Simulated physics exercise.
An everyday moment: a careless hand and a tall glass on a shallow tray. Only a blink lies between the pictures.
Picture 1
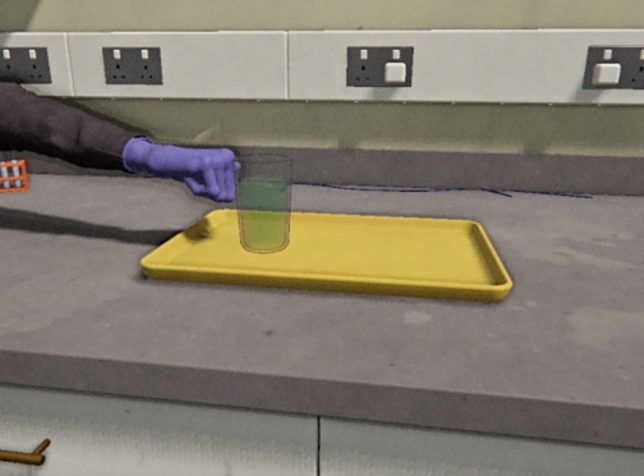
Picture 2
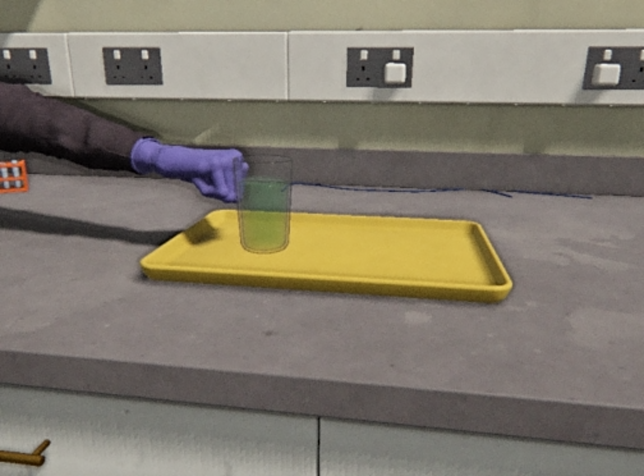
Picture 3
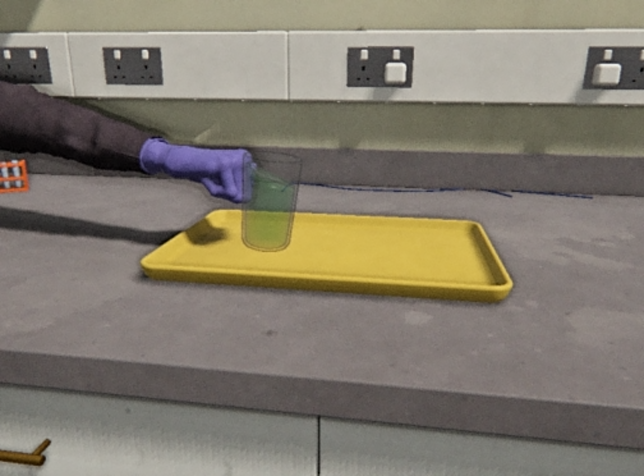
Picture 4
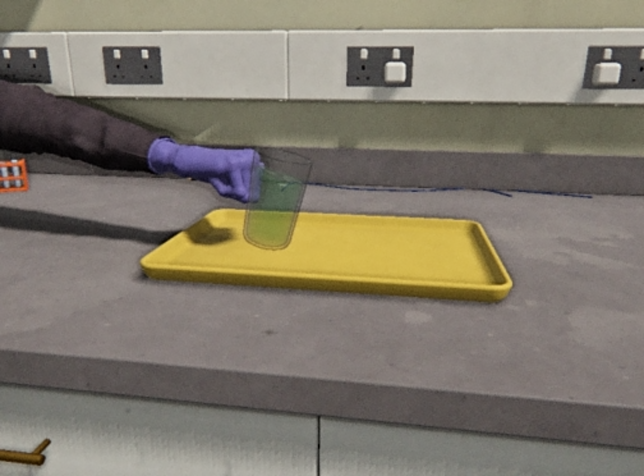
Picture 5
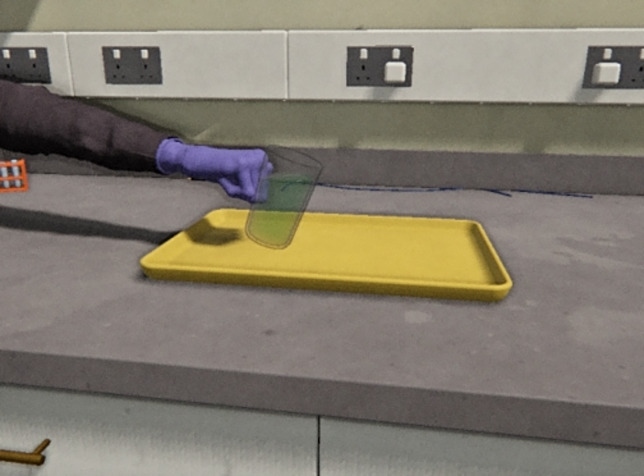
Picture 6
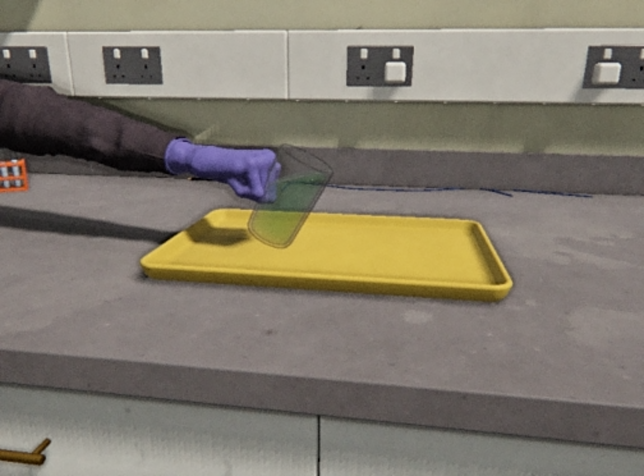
A purple-gloved hand nudged a tall, clear glass of greenish liquid slightly to the right above a yellow tray on a grey counter, then tilted it steadily further over to the right.
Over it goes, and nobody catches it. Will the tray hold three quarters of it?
In the end over a quarter gets off the tray.
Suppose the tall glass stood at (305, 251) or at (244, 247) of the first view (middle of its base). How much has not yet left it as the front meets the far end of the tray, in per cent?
First some 80, then 60 per cent.
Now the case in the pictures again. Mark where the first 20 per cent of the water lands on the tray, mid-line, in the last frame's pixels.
Roughly at (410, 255).
A moment on, the tall glass is falling and 100 per cent is in the glass, 0 on the tray and 0 above or beyond its rim.
Next, the tall glass lies on its side and 74 per cent is in the glass, 19 on the tray and 7 above or beyond its rim.
Then the tall glass lies on its side and 41 per cent is in the glass, 41 on the tray and 18 above or beyond its rim.
Later the tall glass lies on its side and 21 per cent is in the glass, 37 on the tray and 42 above or beyond its rim.
In the end 59 per cent is held by tray and glass, 41 is off the tray.
